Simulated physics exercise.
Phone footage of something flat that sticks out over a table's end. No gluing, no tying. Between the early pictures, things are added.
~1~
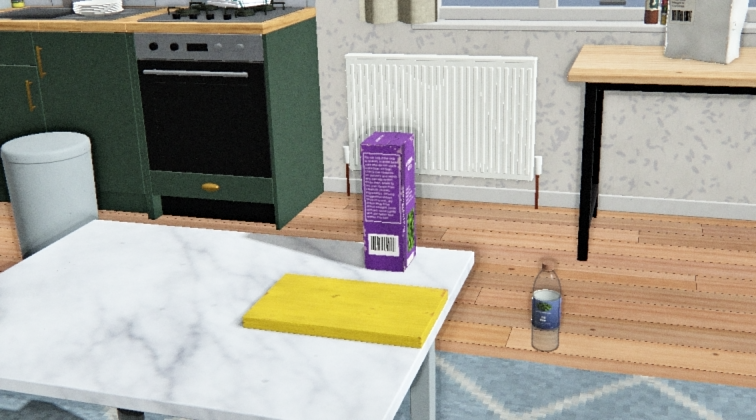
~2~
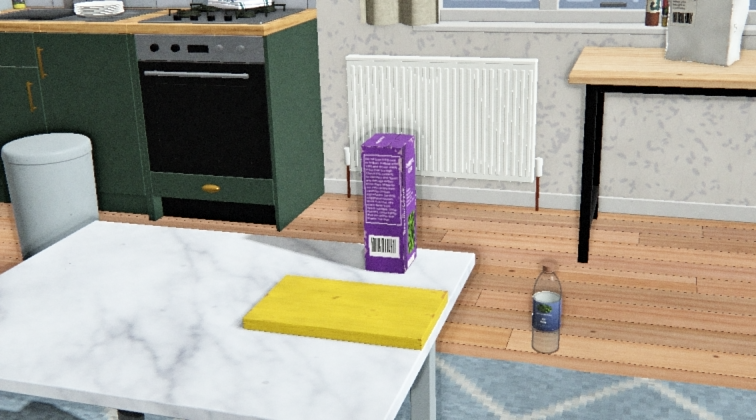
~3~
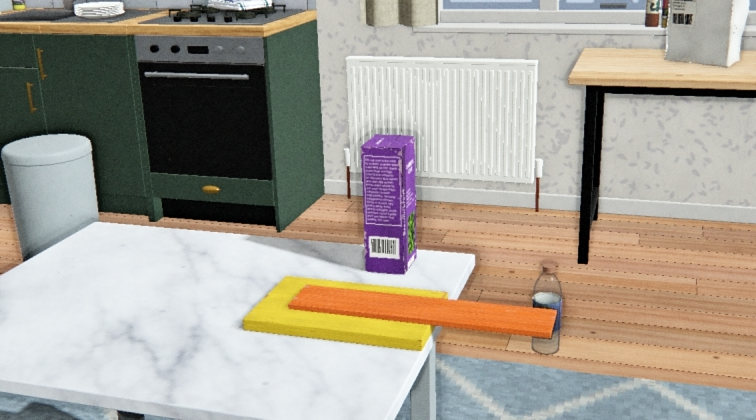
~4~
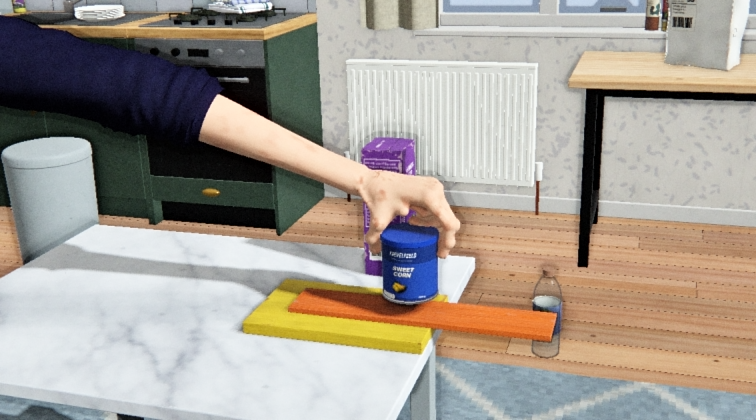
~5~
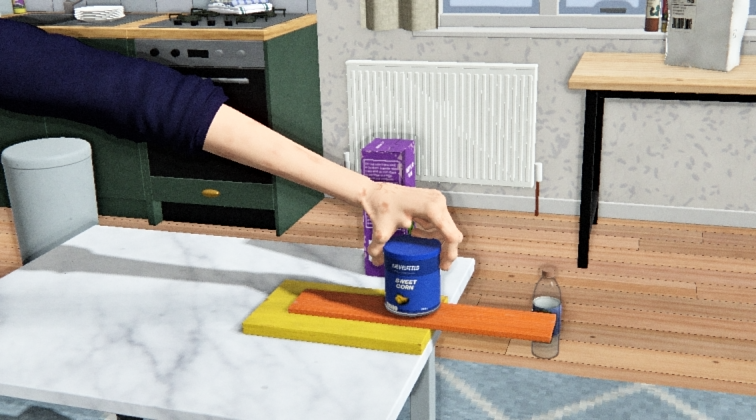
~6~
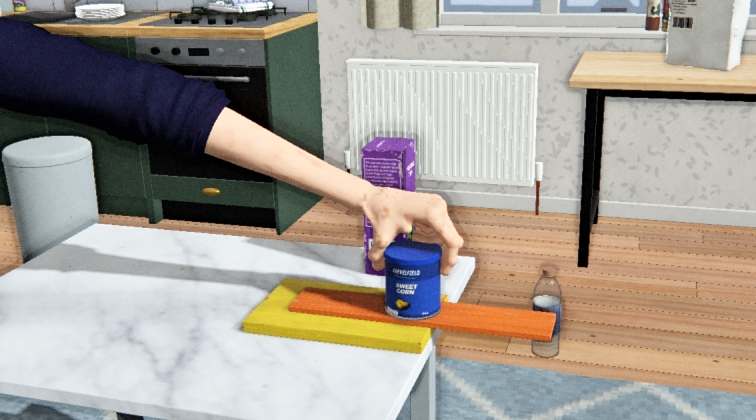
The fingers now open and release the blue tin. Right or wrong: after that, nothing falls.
Right.
Then, 0.40 s after the last picture, nothing has stirred.
Then, 0.70 s after the last picture, blue tin resting near (413, 280).
At rest, all 4 in place. Seen from the same camera at the end, blue tin near (413, 280). The board keeps its balance.
